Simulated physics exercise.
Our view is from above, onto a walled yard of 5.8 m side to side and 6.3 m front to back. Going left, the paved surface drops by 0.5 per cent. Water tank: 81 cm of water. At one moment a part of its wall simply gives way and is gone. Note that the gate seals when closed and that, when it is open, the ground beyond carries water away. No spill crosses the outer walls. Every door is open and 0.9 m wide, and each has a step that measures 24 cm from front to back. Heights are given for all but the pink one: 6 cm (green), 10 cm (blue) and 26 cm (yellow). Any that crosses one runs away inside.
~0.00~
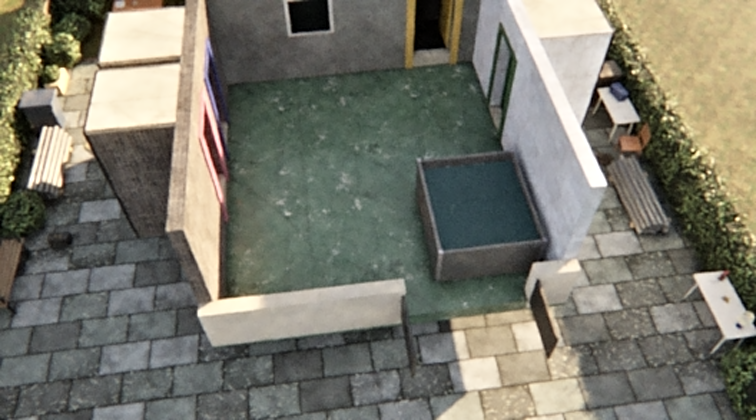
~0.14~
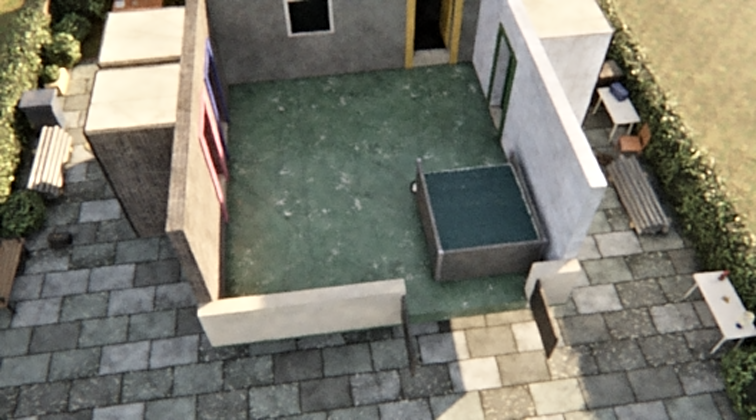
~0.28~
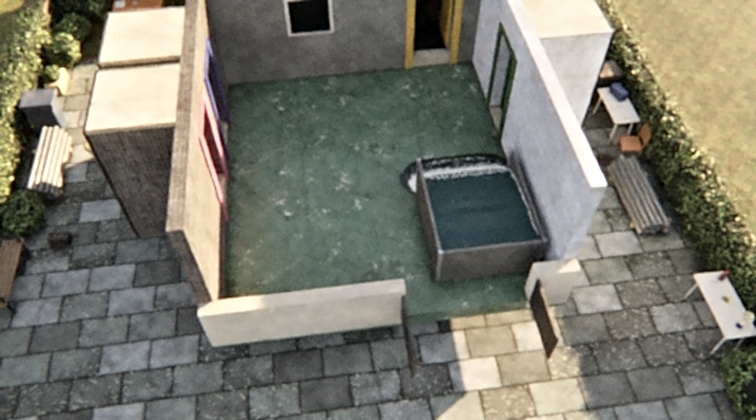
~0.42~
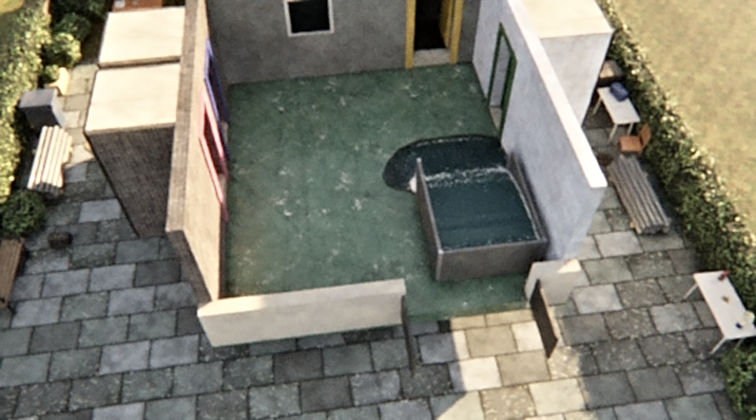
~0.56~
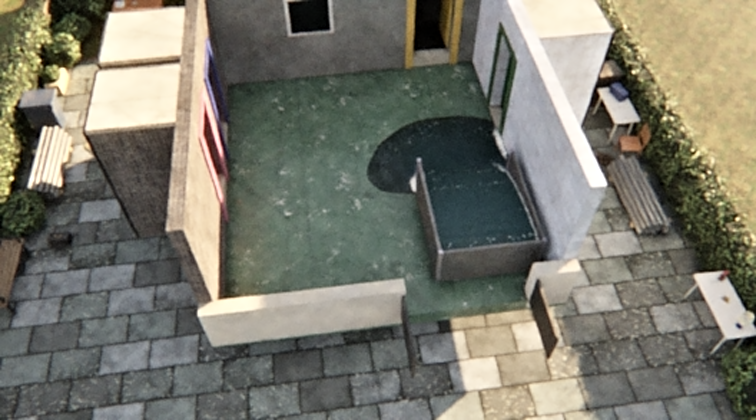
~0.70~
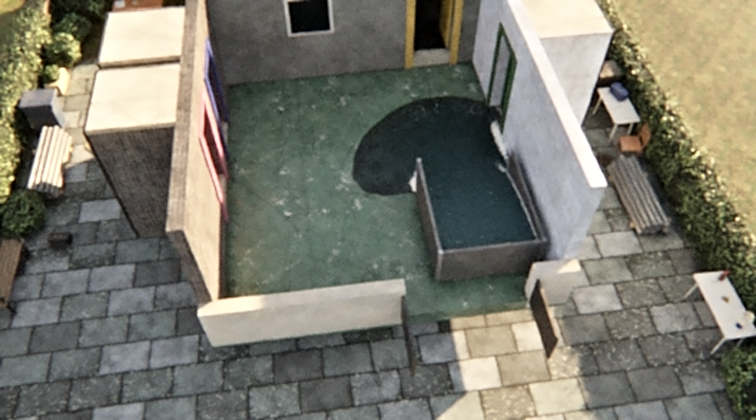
Dark water pouring from the far side of a walled tank and spreading in a rounded pool across a green yard floor.
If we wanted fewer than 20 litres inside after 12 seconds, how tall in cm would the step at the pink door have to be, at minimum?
It would need to be around 7.5 cm tall.
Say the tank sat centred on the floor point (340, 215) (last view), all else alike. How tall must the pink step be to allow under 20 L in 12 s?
Minimum: Approx. 6.0 cm.
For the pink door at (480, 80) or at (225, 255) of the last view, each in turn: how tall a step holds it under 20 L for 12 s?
Roughly 30 cm, then roughly 8.0 cm.
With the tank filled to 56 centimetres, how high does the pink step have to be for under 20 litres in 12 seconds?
Minimum height: Approx. 5.5 cm.
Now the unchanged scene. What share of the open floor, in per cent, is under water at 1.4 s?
Near 40 per cent is wet.
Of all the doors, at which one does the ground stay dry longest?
It's the pink door.
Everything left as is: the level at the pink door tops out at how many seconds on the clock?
Peak time: Around 5.5 s.
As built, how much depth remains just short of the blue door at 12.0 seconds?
The depth there is around 7.5 cm.
After 1.4 s water covers 40 % of the floor, deepest (48 cm) near (466, 66); it has not reached the pink door.
After 3.0 s water covers 50 % of the floor, deepest (38 cm) near (228, 89); it has not reached the pink door.
After 12.0 s water covers 100 % of the floor, deepest (12 cm) near (225, 326); 8 cm at the pink door, 0 litres in over its 25 cm step.
At the pink door as built, the water arrived by 3.9 s and peaked near 13 cm at 5.6 s.
With a step of 6.5 cm, 31 litres would have come in within the 12 s; with 8.5 cm, 14 litres. So under 20 litres takes about 7.5 cm.
